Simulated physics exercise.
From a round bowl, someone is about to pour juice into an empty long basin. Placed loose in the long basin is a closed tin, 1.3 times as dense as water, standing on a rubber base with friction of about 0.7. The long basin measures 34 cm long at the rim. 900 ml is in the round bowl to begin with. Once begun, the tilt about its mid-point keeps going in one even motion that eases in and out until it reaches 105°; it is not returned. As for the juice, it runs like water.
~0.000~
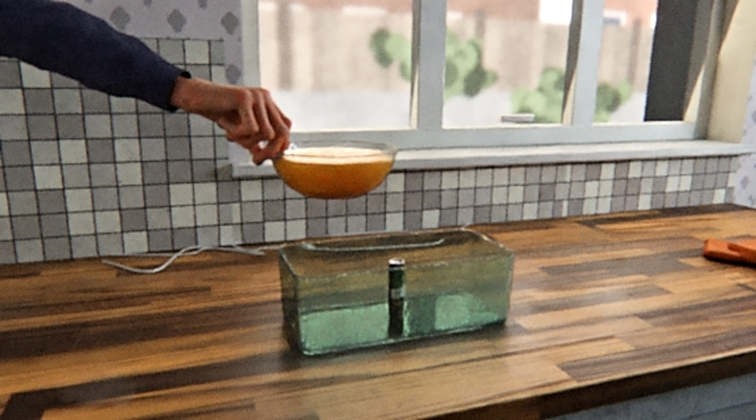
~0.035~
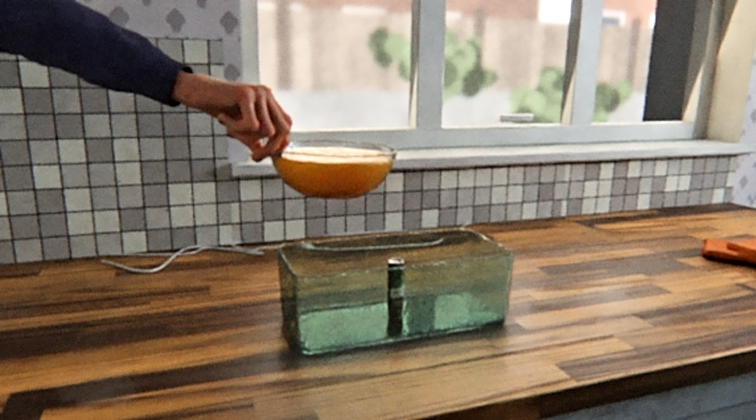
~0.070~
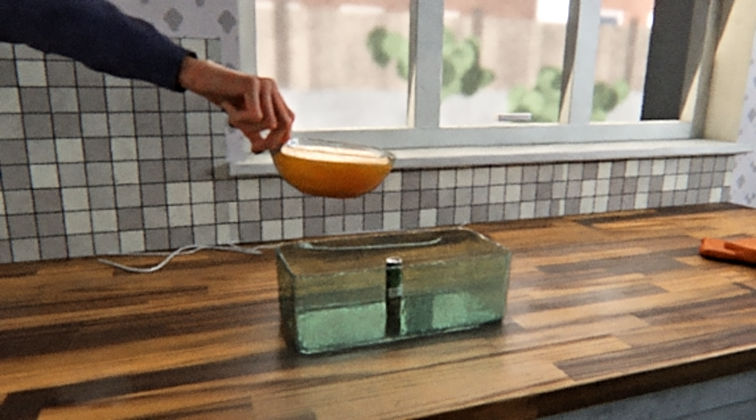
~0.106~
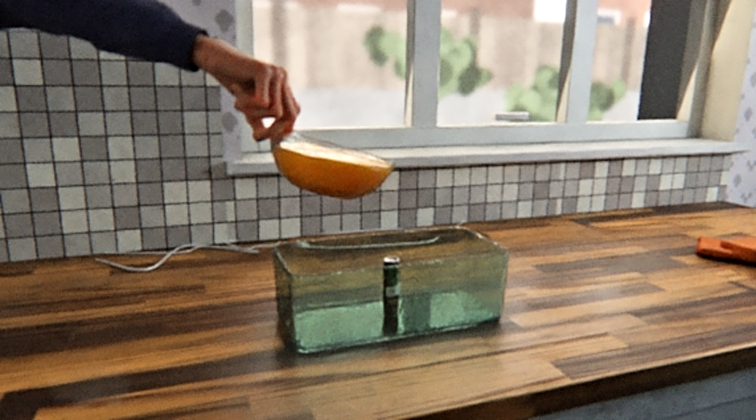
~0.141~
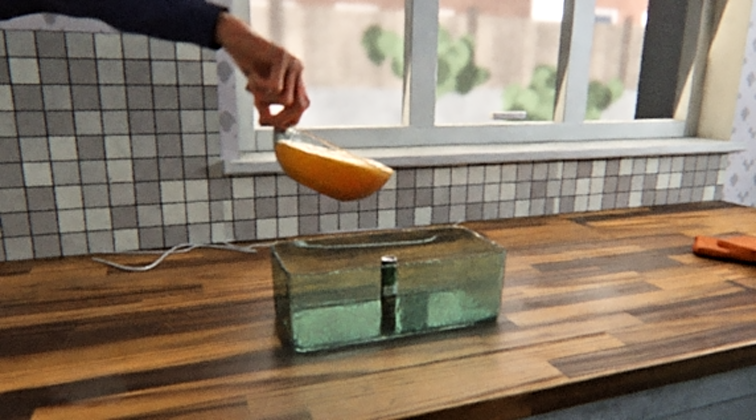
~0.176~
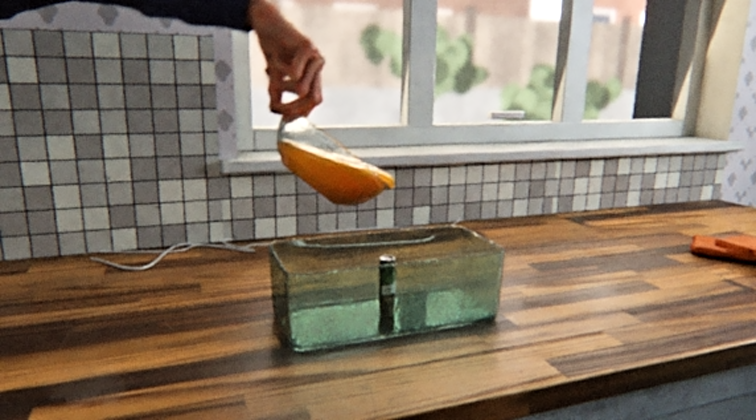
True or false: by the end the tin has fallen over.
False.
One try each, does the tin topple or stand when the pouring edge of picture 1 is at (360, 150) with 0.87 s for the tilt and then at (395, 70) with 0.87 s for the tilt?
Trial 1 - tin tips; trial 2 - tin tips.
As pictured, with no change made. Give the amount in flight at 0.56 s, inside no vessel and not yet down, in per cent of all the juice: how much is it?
Close to 14 in every hundred parts.
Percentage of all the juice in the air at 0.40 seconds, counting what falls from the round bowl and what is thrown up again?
Estimate: Some 18 % of the total.
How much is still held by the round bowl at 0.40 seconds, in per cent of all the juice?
2 %.
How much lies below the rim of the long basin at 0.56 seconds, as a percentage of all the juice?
About 86 %.
Then, 0.40 s in, the tilt is 104° and 2 per cent is still to pour; the tin stands where it began.
Then, 0.56 s in, the tilt is 105° and 0 per cent is still to pour; the tin stands where it began.
Then, 0.73 s in, the tilt is 105° and 1 per cent is still to pour; the tin stands where it began.
Then, 0.92 s in, the tilt is 105° and 0 per cent is still to pour; the tin stands where it began.
Finally, the tin stands where it began.
